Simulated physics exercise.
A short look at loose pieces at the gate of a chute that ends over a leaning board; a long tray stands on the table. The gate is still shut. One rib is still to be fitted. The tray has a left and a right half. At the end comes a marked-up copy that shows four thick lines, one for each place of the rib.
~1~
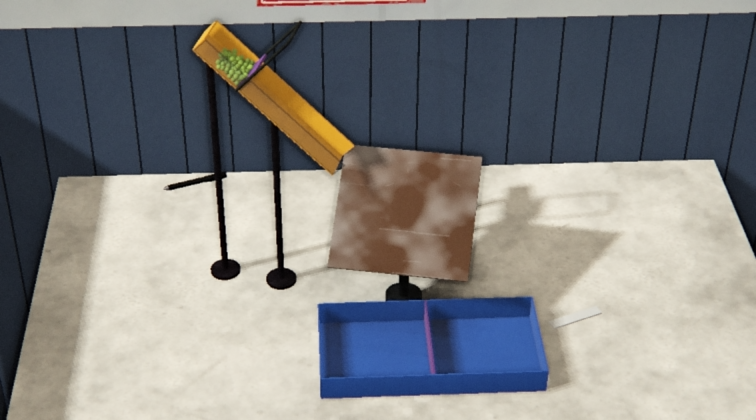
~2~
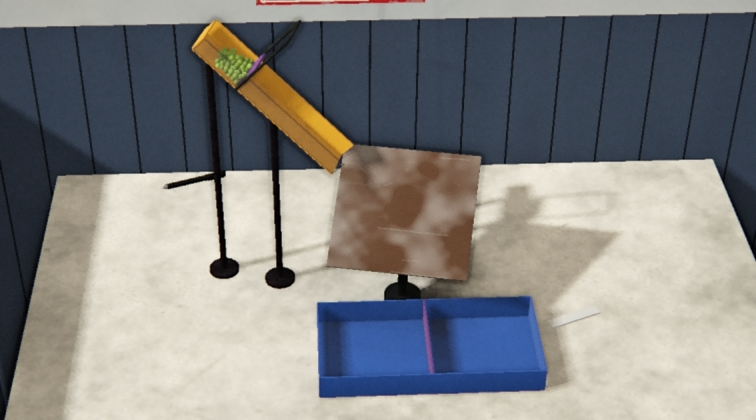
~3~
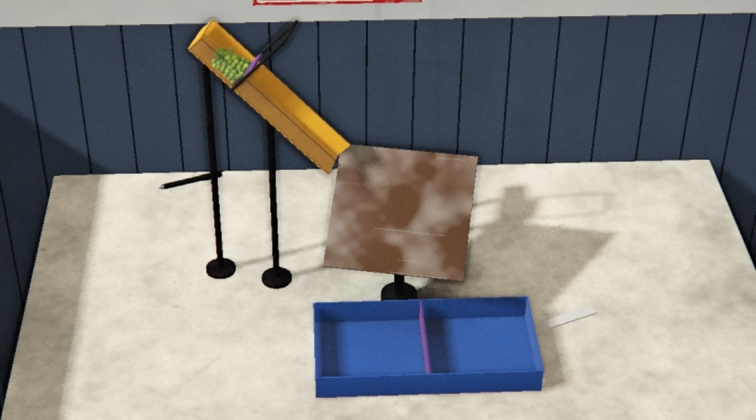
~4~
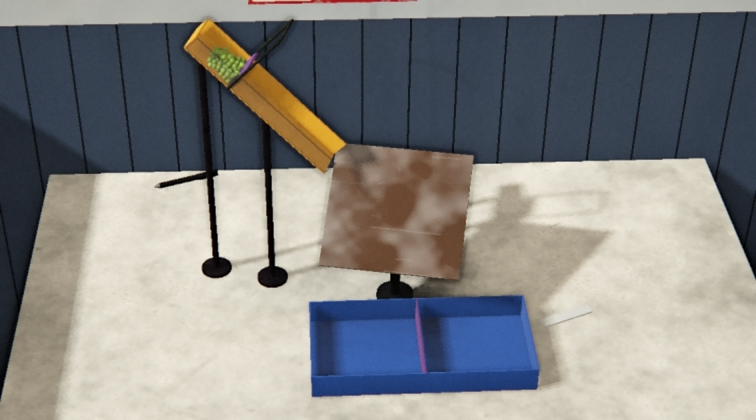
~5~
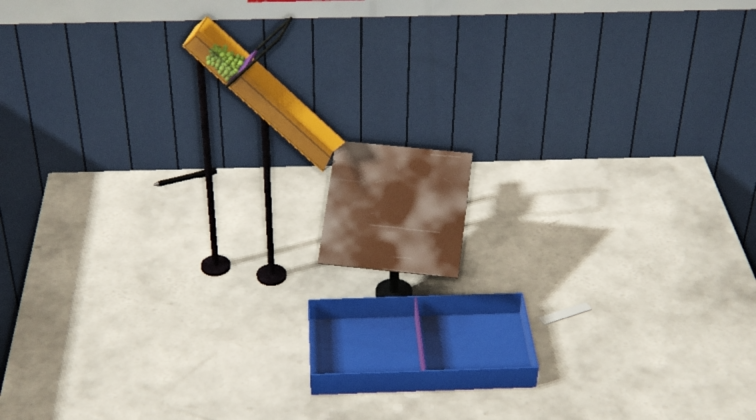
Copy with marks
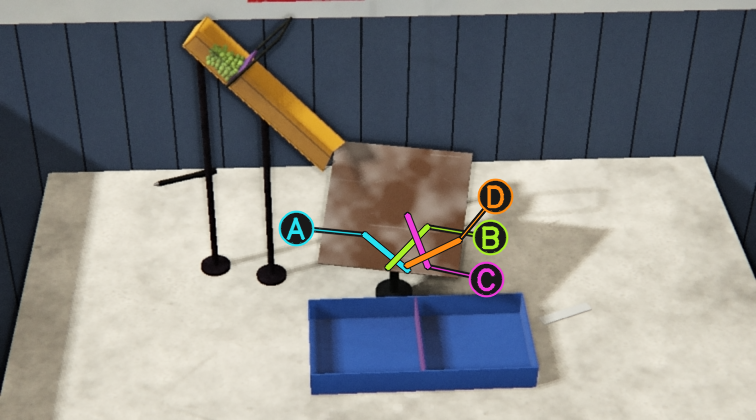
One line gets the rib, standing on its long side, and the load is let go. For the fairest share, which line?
Line C does it best.
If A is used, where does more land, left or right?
The right half.
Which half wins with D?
The left half.
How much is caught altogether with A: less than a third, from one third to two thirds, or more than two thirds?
More than two thirds.
On the marked copy, line A from (364, 234) to (407, 270); line B from (427, 226) to (388, 267); line C from (407, 215) to (427, 266); line D from (459, 240) to (407, 265).
For line A, of what is caught, a stray few in the left half, nearly all in the right.
For line B, of what is caught, nearly all in the left half, a small part in the right.
For line C, of what is caught, about a third in the left half, about two thirds in the right.
For line D, of what is caught, nearly all in the left half, a small part in the right.
